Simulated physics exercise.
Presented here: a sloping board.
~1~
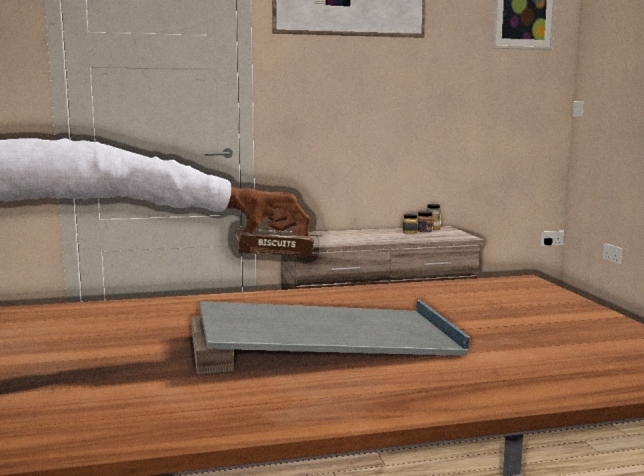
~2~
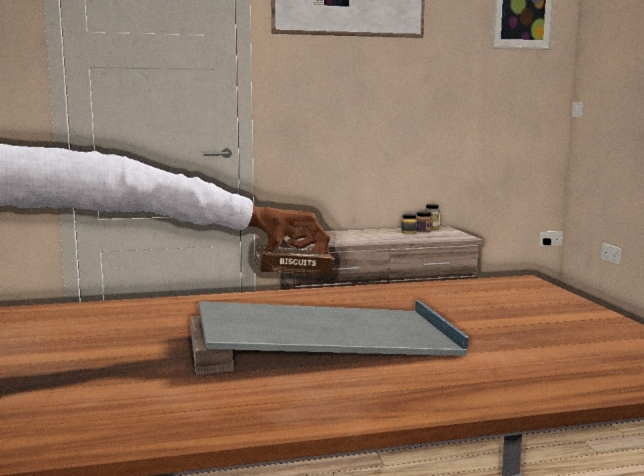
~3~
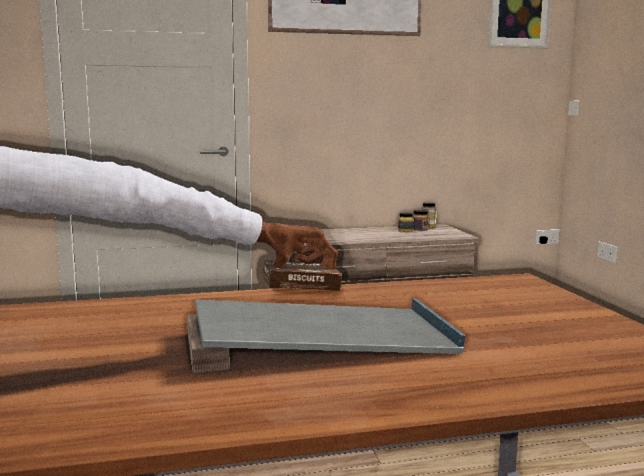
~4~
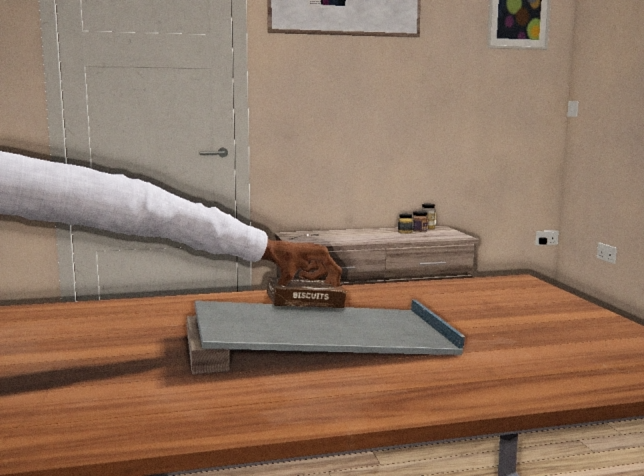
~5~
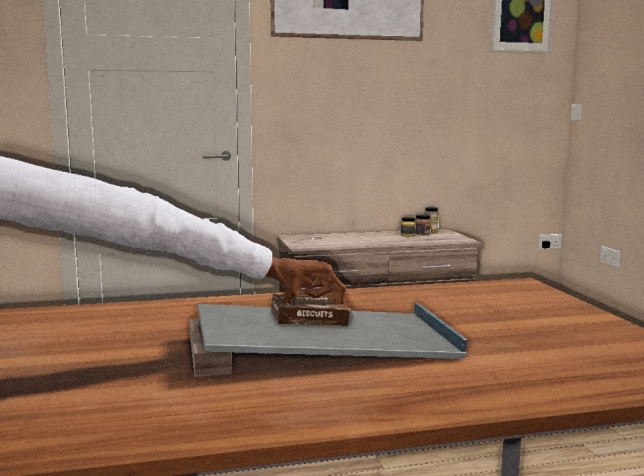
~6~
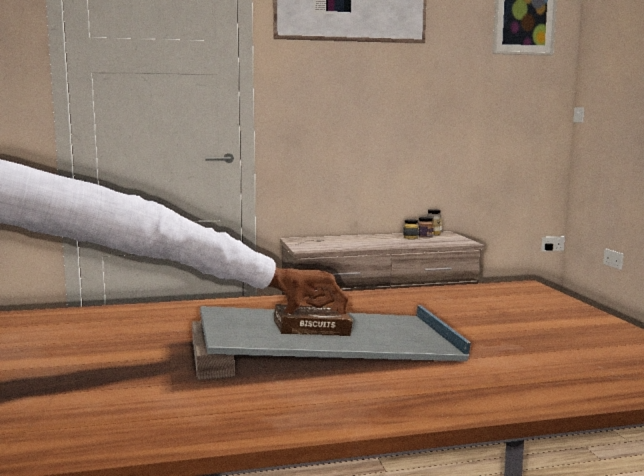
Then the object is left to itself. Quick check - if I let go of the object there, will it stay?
It stays still.
Then, 0.20 s past the last view, nothing moves.
Then, 0.50 s past the last view, brown packet resting near (313, 320).
Finally, it is still in place. Final places as the last picture's camera would see them, brown packet near (313, 320). The brown packet stays where it is put.
